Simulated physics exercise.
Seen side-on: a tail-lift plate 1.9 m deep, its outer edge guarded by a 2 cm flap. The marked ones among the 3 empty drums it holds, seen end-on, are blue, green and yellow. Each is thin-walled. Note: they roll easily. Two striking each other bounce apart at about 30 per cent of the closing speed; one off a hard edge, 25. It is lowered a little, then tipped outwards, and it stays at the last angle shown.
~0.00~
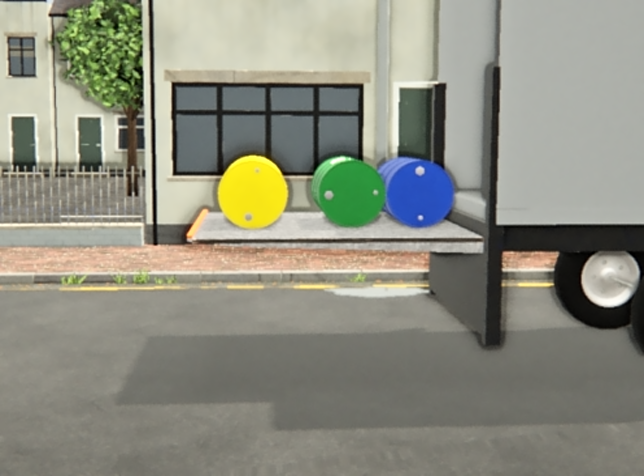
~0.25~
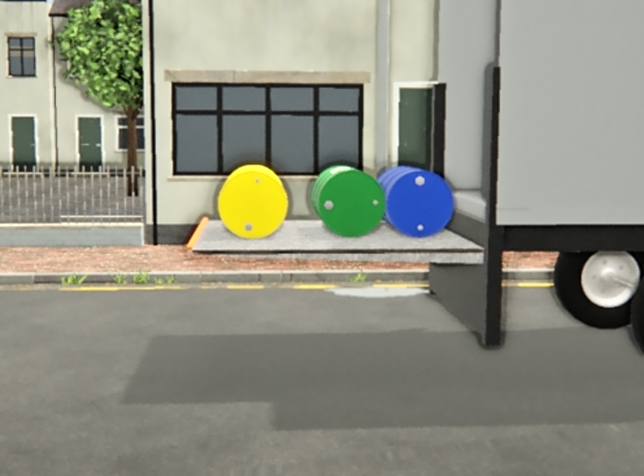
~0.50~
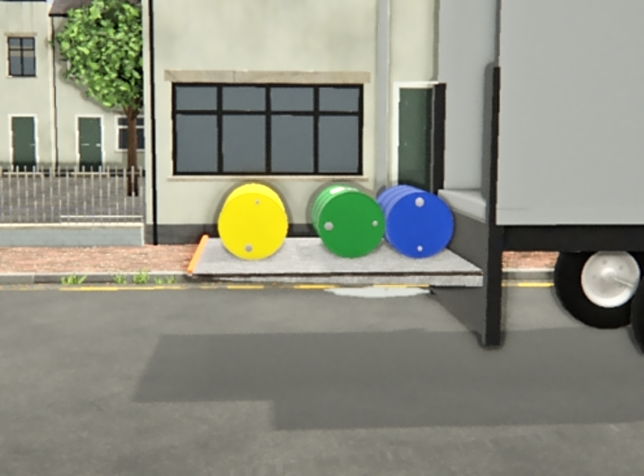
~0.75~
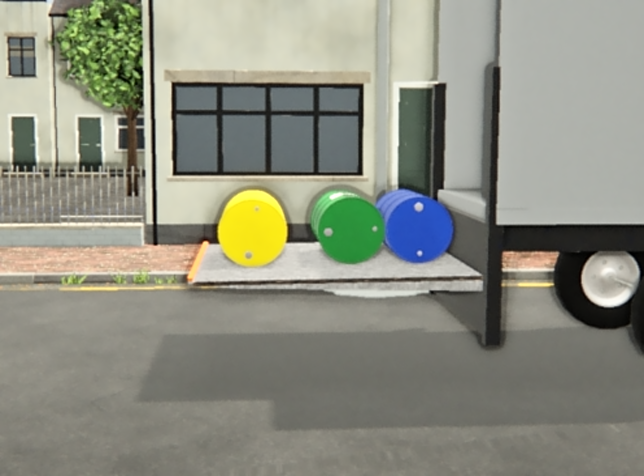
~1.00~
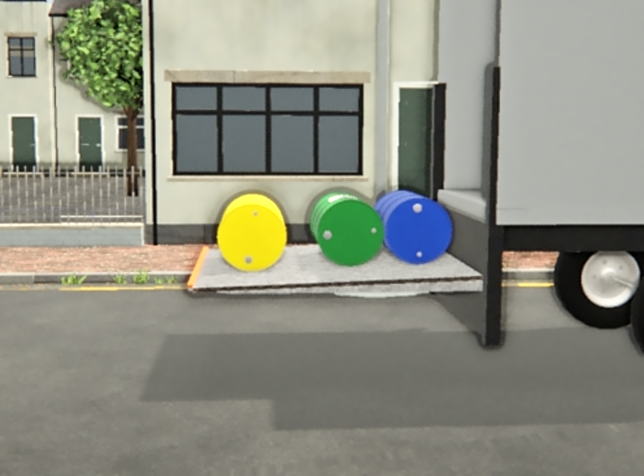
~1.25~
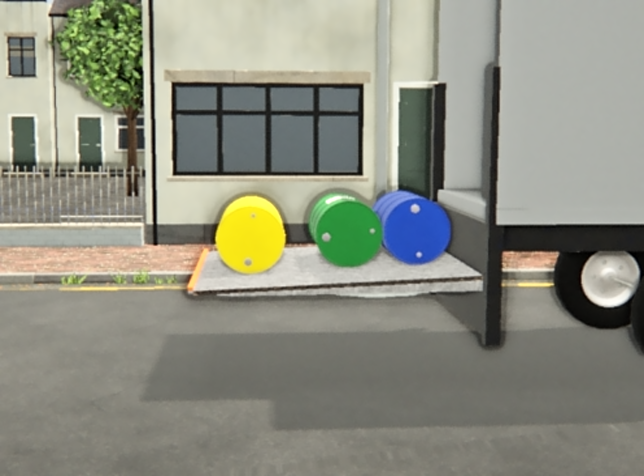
Tail-lift plate carrying yellow, green and blue drums lowering beside a lorry, then tilting slightly down to the left.
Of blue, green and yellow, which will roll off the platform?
Blue drum: Does not; green: Does not; yellow: Does not.
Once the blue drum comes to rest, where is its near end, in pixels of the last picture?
It comes to rest around (348, 235).
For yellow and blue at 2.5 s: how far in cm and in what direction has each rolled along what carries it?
Yellow 15 left, blue 15 left.
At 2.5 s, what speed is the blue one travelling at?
0.2 m/s, give or take.
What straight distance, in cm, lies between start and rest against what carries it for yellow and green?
Yellow about 30; green about 50.
By 2.5 s, blue is on the plate, 140 cm from the stop, rolling left; green is on the plate, 90 cm from the stop, rolling left; yellow is on the plate, 20 cm from the stop, rolling left; 0 gone from the plate.
Finally (4.0 s), blue is on the plate, 105 cm from the stop; green is on the plate, 60 cm from the stop; yellow is on the plate, 10 cm from the stop; 0 gone from the plate.
